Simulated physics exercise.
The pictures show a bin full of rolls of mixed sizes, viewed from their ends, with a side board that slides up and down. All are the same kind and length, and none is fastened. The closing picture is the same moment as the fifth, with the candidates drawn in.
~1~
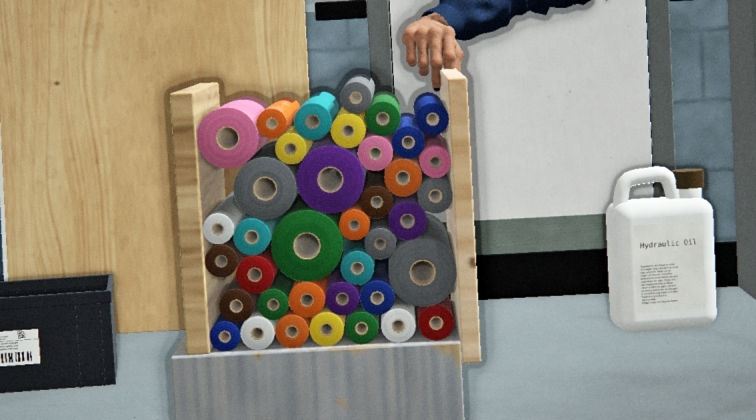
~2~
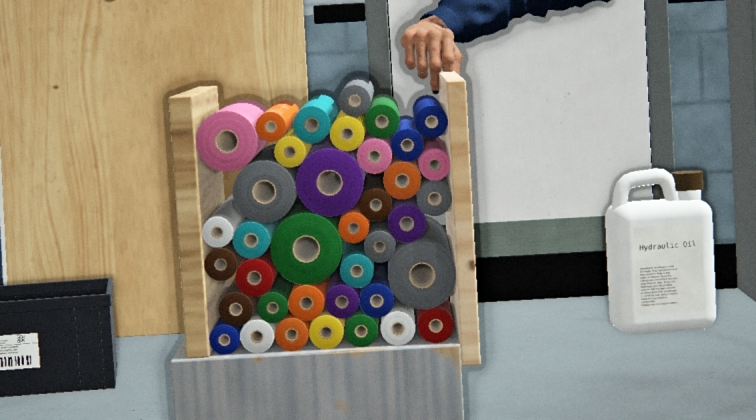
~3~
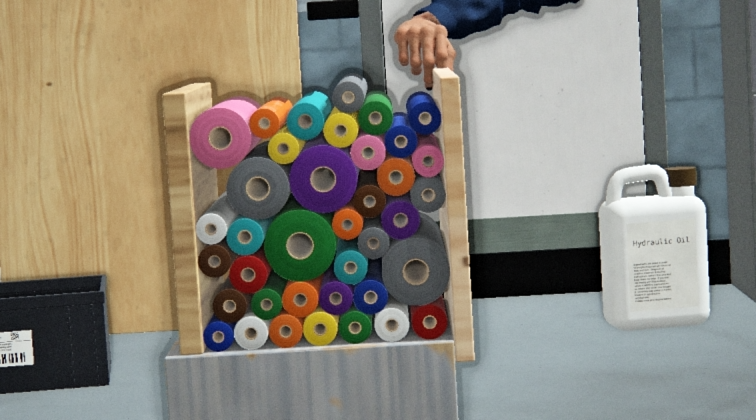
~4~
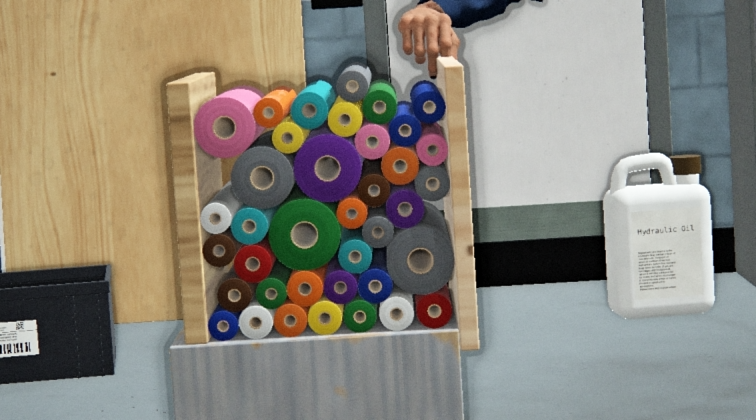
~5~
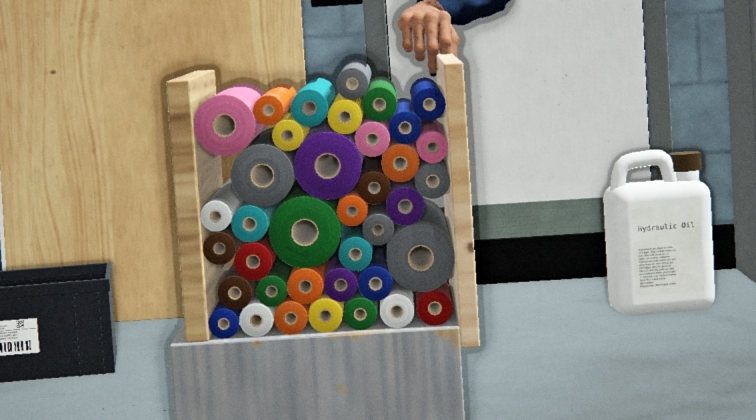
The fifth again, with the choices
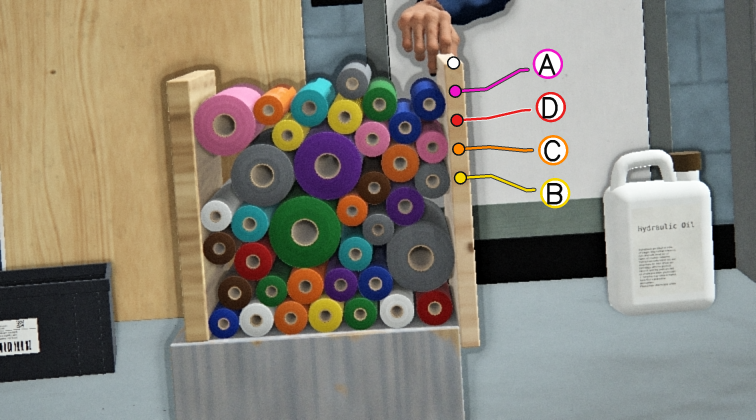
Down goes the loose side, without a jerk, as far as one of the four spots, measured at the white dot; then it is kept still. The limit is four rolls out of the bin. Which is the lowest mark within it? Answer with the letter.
At most to B.
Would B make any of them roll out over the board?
Yes, at B.
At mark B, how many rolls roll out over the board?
It comes to four.
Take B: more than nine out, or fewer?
It loses fewer than nine.
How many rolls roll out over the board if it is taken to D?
The count is none.
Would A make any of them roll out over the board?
No.
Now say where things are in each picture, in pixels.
The first picture shows a white roll (218, 229); a blue roll (432, 119); a grey roll (356, 97).
The second picture shows a grey roll (355, 100); side board (458, 206).
The third picture shows a white roll (392, 325).
The fourth picture shows an orange roll (305, 289); a red roll (253, 264).
The fifth picture shows an orange roll (352, 211); a white roll (216, 216); a blue roll (429, 104).
On the marked copy, A at (456, 91); B at (461, 178); C at (459, 149); D at (457, 120); the white dot at (454, 63).
With B. Early on, top of the board (447, 118).
Further on, top of the board (451, 177).
At the end, top of the board (451, 178), four out over the board.
As for the rest, A none out over the board; C none out over the board; D none out over the board.
